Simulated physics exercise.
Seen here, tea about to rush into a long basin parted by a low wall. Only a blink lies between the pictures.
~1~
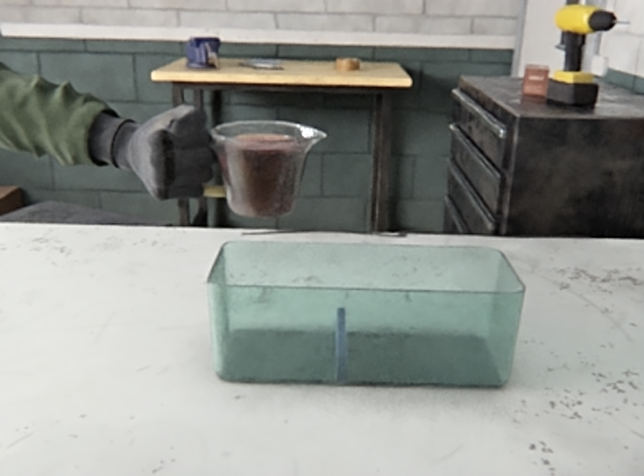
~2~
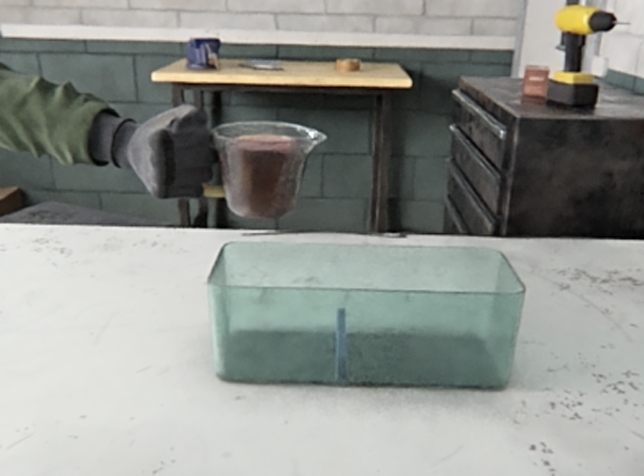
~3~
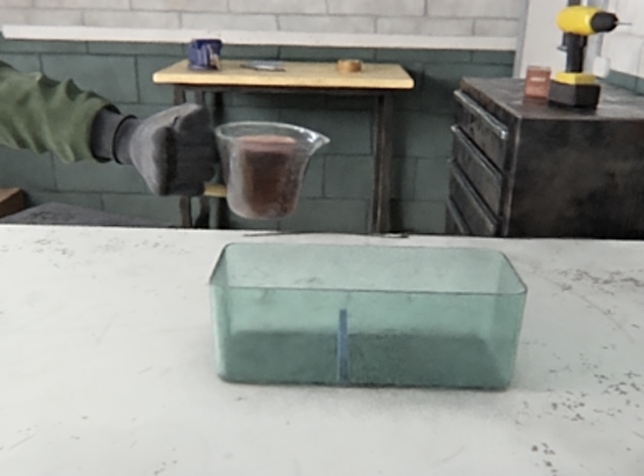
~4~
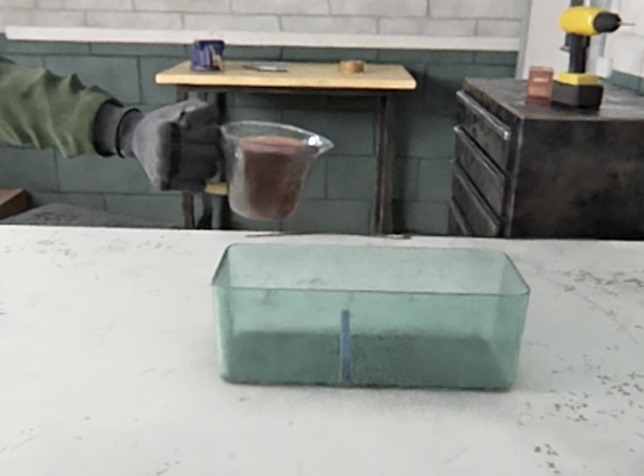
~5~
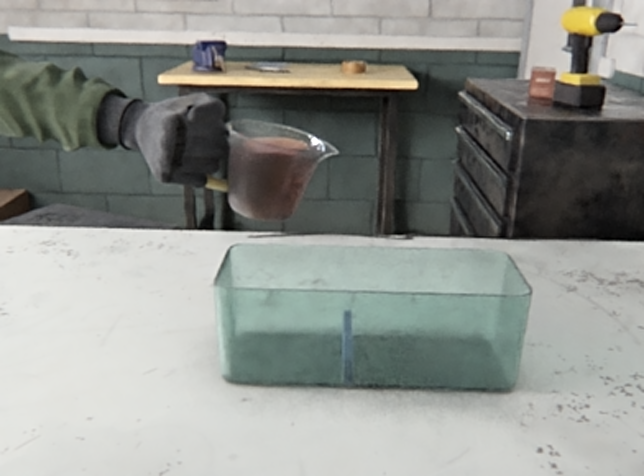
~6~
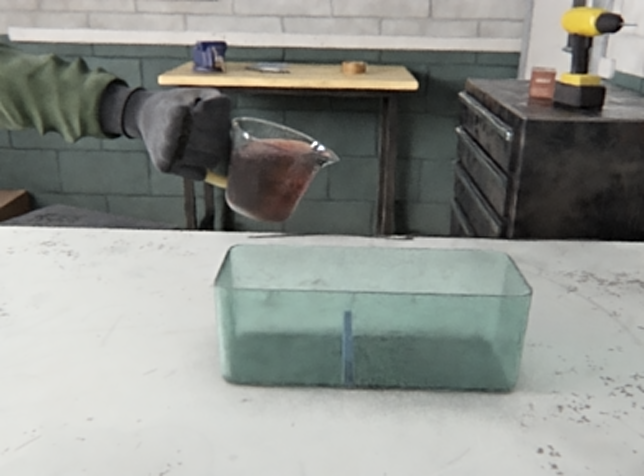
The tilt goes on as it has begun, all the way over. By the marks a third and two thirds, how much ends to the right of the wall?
The share right of the wall is over two thirds.
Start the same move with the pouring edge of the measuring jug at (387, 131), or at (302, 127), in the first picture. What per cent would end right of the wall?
Roughly 90 per cent, and 50 per cent.
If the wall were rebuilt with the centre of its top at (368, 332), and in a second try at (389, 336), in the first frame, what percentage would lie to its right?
About 35 and 10 per cent.
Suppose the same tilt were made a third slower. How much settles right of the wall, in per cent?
About 80 per cent.
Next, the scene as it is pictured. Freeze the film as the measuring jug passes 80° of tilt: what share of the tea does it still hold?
Roughly 50 in a hundred.
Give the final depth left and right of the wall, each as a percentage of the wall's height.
The left part 10 per cent, the right part 40.
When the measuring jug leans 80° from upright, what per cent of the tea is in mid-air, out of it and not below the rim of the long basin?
It comes to 25 per cent or so.
A moment on, the measuring jug is tipped on its side and 49 per cent is still to pour, 0 is left of the wall and 28 right of it.
Next, the measuring jug is tipped right over and 2 per cent is still to pour, 17 is left of the wall and 78 right of it.
Then the measuring jug is tipped right over and 0 per cent is still to pour, 21 is left of the wall and 78 right of it.
Later the measuring jug is tipped right over and 0 per cent is still to pour, 21 is left of the wall and 78 right of it.
In the end 21 per cent lies left of the wall, 78 right of it and 0 outside.
